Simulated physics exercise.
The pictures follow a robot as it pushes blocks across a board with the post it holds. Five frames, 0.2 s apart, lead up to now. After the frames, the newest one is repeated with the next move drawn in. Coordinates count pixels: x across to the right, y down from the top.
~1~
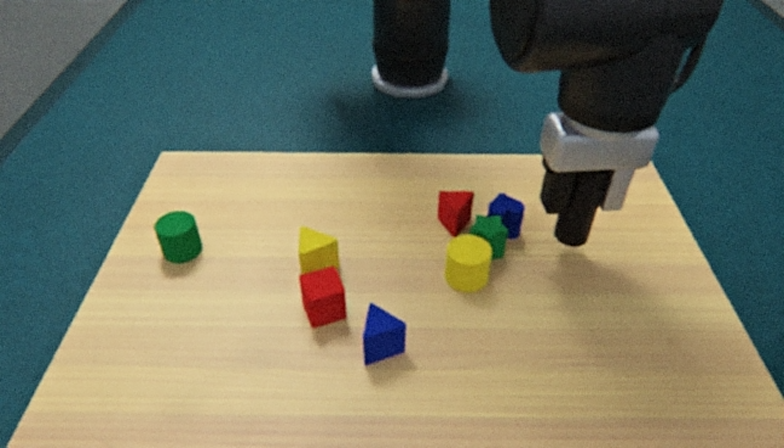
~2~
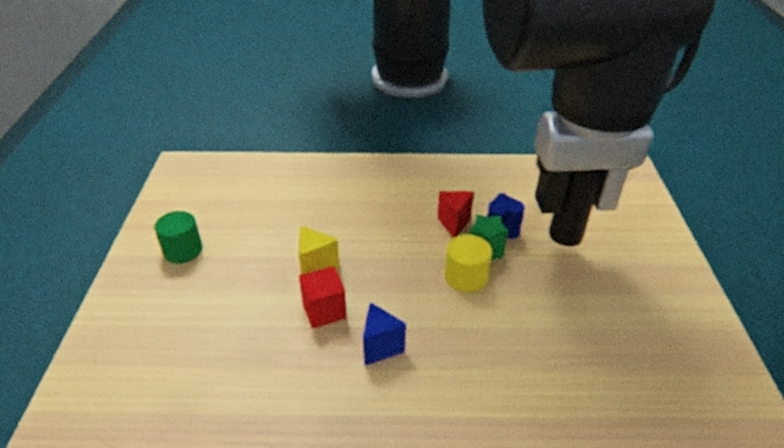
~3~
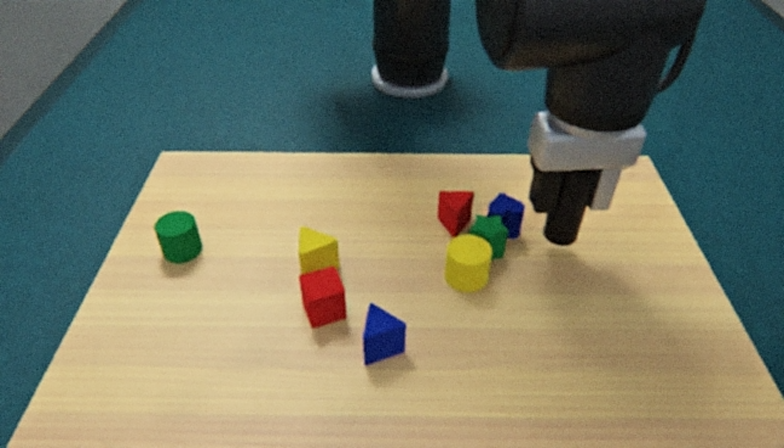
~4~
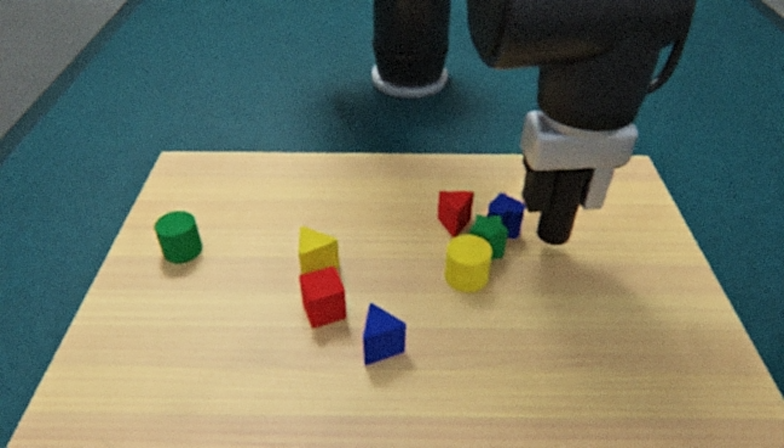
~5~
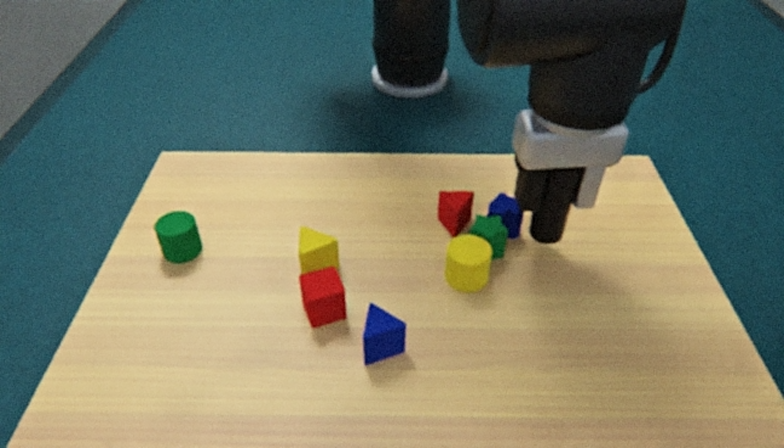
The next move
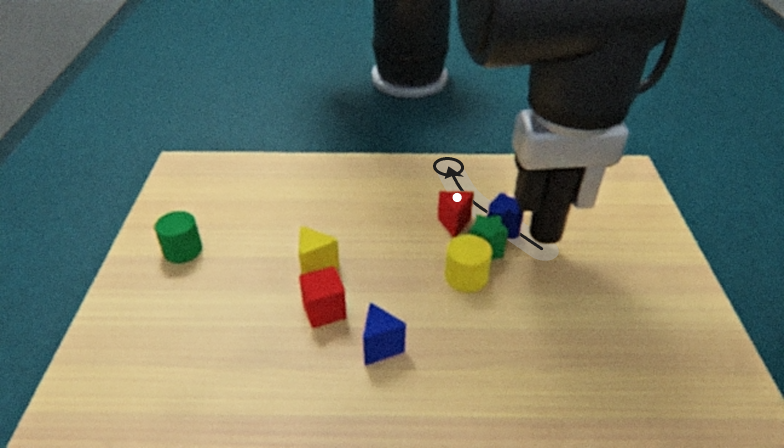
A dark robot arm with a pale band near its tip slides its post slowly a short way left over a light wooden board, seen from a fixed view above its near edge, against a teal surface. A green cylinder sits left, a yellow triangular block, red cube and blue triangular block near the middle, and red, blue, green and yellow pieces cluster right. The post nears that cluster while every block stays still.
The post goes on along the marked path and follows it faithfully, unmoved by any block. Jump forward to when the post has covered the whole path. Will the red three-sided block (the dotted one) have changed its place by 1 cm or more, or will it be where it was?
It is moved from its place.
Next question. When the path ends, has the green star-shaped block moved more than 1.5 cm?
That would be a no.
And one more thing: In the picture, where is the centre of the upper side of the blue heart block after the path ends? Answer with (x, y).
(446, 175)
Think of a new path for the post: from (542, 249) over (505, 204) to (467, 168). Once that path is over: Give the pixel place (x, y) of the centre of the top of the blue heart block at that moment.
Its top middle is near (490, 193).
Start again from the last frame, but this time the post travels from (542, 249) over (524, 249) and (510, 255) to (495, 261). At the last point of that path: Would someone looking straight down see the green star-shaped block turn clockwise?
Yes, that is how it ends up.
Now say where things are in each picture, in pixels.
The first frame shows post's lower end at (571, 236); red three-sided block at (457, 197); green star-shaped block at (489, 225); blue heart block at (506, 204).
The second frame shows post at (566, 236); blocks still.
The third frame shows post at (560, 235); blocks still.
The fourth frame shows post at (553, 235); blocks still.
The fifth frame shows post at (546, 234); red three-sided block at (457, 197); green star-shaped block at (489, 225); blue heart block at (506, 204).
Drawn move, from (542, 249) by way of (501, 221) and (466, 195) to (449, 167); the dot is on the red three-sided block.
What follows on the original path. One third of the way, post at (502, 205); red three-sided block at (448, 196), turned 35° anticlockwise; blue heart block at (471, 189), turned 35° anticlockwise.
Two thirds of the way, post at (467, 179); red three-sided block at (438, 194), turned 70° anticlockwise; blue heart block at (446, 175), turned 115° anticlockwise.
At the end, post at (450, 152); red three-sided block at (438, 194), turned 70° anticlockwise; green star-shaped block still; blue heart block at (446, 175), turned 120° anticlockwise.
